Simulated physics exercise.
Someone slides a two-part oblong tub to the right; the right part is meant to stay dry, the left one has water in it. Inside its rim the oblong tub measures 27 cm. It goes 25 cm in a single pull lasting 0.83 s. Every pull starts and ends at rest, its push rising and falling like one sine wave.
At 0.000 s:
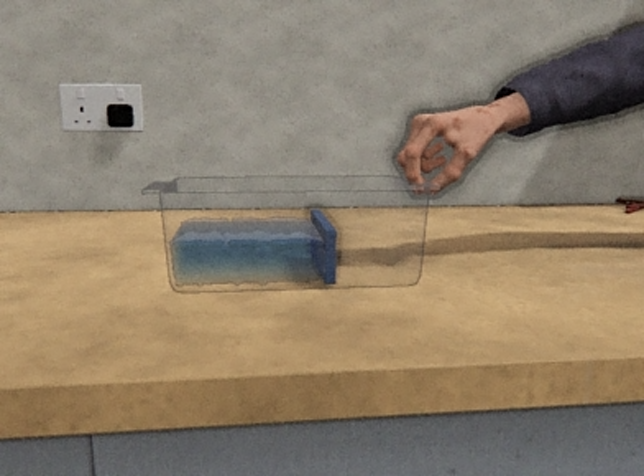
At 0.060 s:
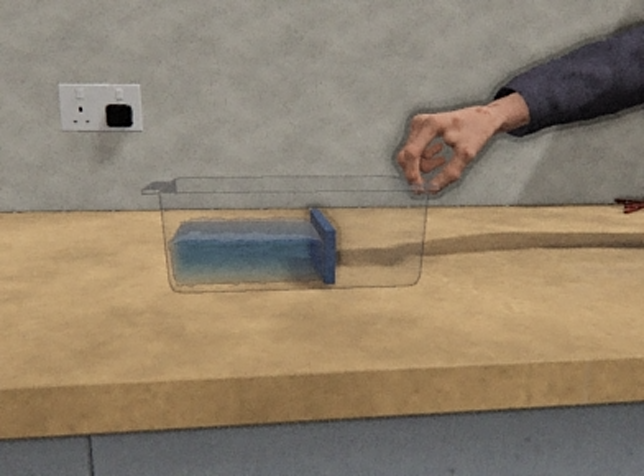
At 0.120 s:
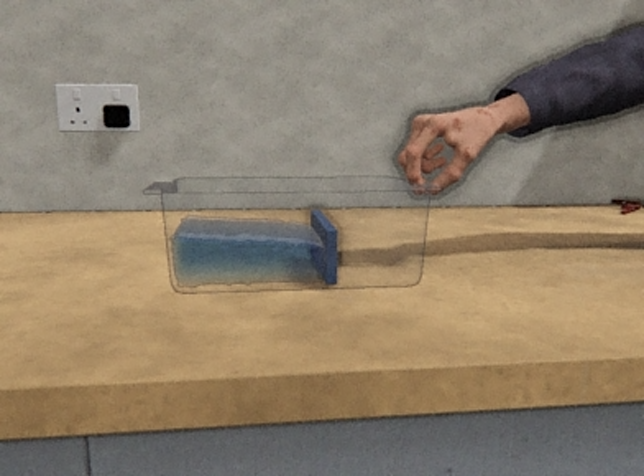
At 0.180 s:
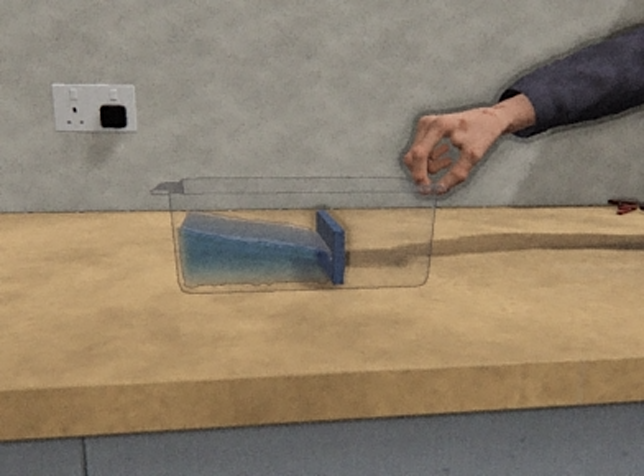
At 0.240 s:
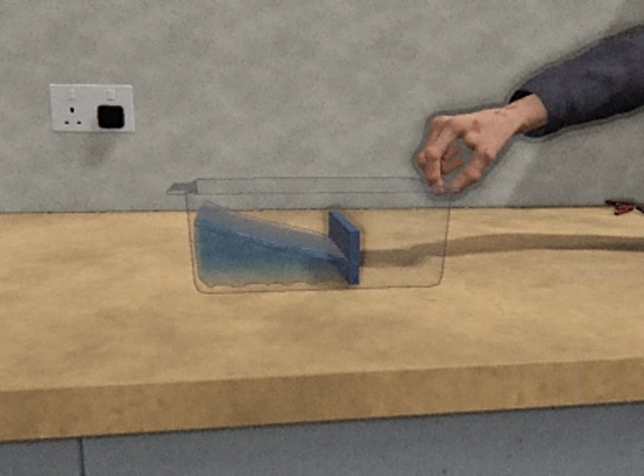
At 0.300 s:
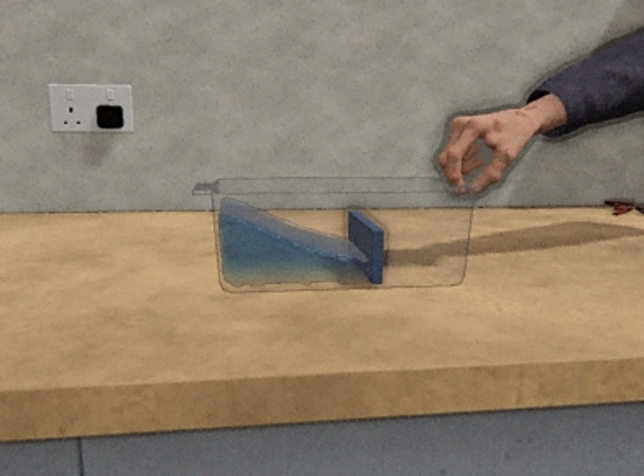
A hand in a dark sleeve pulls a clear oblong tub slowly, then faster, to the right along a pale wooden worktop, seen from the front and slightly above. A blue divider separates bluish water on the left from the empty right part, with a white socket on the grey wall behind. The water's level surface tilts, climbing at the left end and sinking beside the divider, while the view shifts very slightly.
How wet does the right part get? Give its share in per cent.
Roughly 19 per cent ends on the right.
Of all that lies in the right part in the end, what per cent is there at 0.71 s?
Near 80 in a hundred.
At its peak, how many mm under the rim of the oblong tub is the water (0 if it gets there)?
Some 15 mm.
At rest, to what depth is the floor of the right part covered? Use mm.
About 16 mm.
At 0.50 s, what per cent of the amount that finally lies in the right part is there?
Some 0 per cent.
After 0.50 s it has gone 18 cm; 0 per cent is on the right side and 0 is out of the oblong tub.
After 0.71 s it has gone 25 cm; 15 per cent is on the right side and 0 is out of the oblong tub.
After 0.92 s it has gone 25 cm; 16 per cent is on the right side and 1 is out of the oblong tub.
After 1.12 s it has gone 25 cm; 16 per cent is on the right side and 1 is out of the oblong tub.
In the end 19 per cent is on the right side and 1 is out of the oblong tub.
